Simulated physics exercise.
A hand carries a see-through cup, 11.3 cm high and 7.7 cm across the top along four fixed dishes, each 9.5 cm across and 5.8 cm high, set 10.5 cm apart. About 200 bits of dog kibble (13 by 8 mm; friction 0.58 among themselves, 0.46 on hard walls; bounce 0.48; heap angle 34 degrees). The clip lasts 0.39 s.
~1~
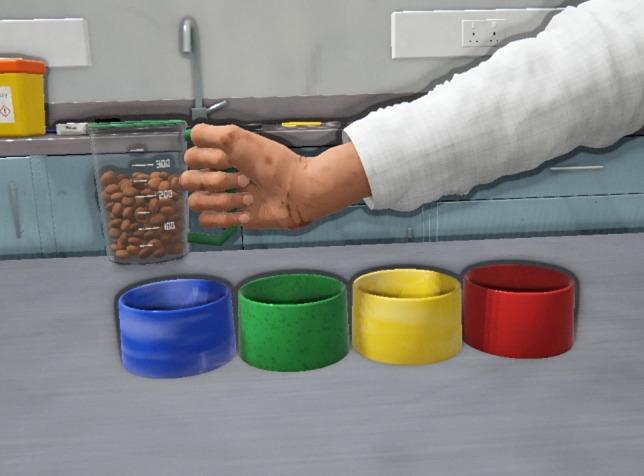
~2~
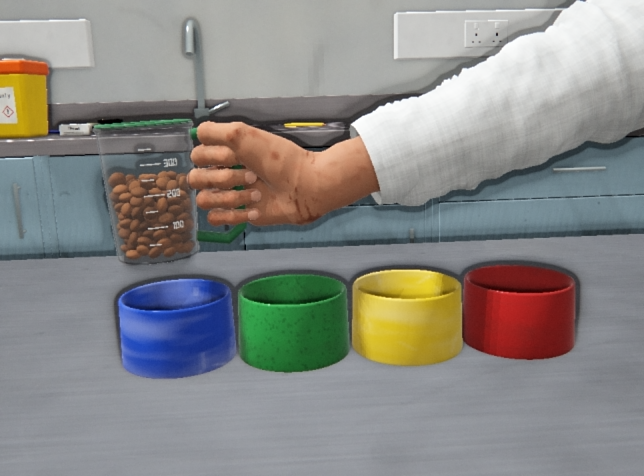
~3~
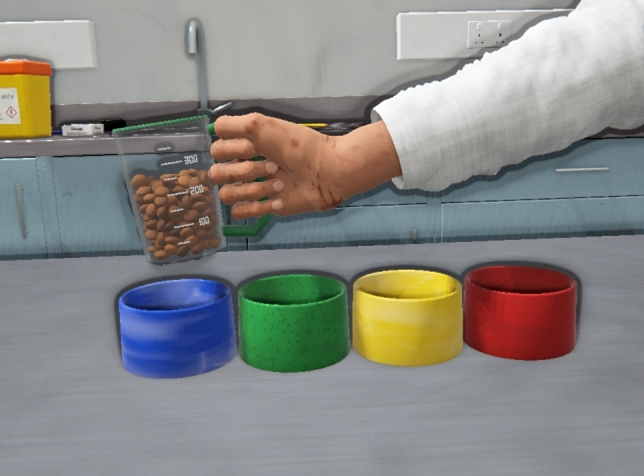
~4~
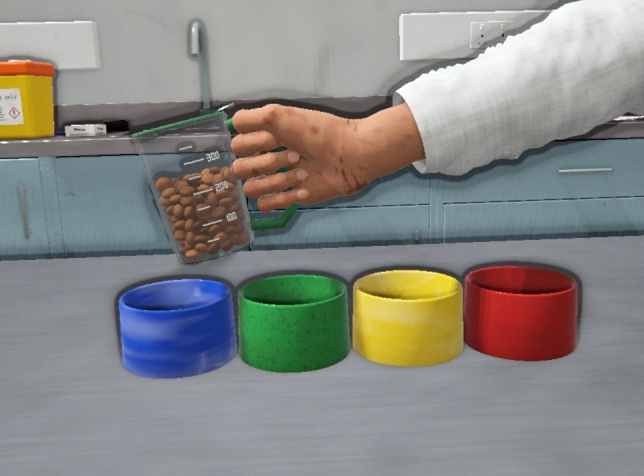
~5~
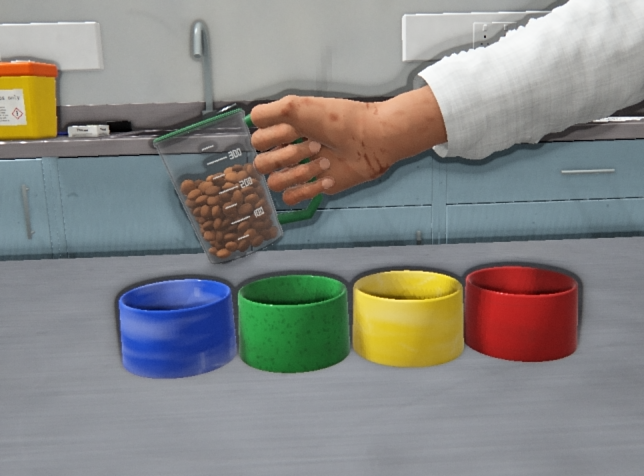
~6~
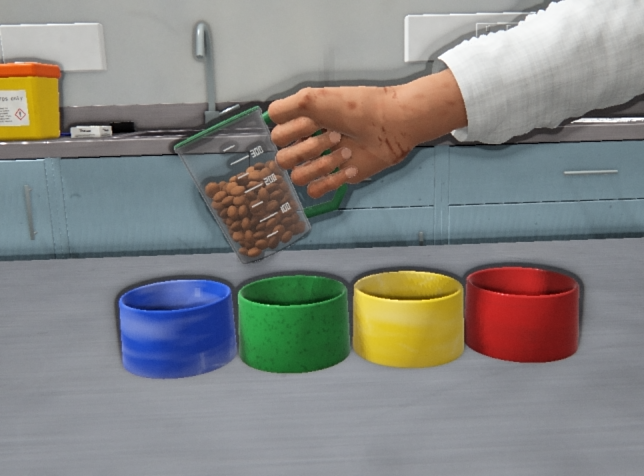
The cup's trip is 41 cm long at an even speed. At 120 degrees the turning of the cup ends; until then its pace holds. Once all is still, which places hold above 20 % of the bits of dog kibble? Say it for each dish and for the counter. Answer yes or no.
Red dish: Yes; blue dish: No; green dish: No; yellow dish: No; on the counter: No.
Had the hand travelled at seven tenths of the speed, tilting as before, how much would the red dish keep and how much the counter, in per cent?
In that case red 60; counter 10.
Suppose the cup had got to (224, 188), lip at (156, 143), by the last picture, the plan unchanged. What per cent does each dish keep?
Red 100; blue 0; green 0; yellow 0.
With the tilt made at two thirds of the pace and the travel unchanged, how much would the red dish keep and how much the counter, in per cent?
In that case red 100; counter 0.
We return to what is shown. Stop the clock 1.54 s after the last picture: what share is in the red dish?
Some 40 per cent.
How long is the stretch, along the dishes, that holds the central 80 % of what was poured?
Roughly 5 cm.
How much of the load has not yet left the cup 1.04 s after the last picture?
Roughly 100 per cent.
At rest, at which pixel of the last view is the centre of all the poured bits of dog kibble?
Near (523, 314).
Then, 0.62 s after the last picture, tilt 69 degrees; cup holds 100 %.
Then, 1.04 s after the last picture, tilt 99 degrees; cup holds 100 %.
Then, 1.54 s after the last picture, tilt 120 degrees; cup holds 60 %, red 40 %.
In the end, red 100 %, blue 0 %, green 0 %, yellow 0 %, counter 0 %.
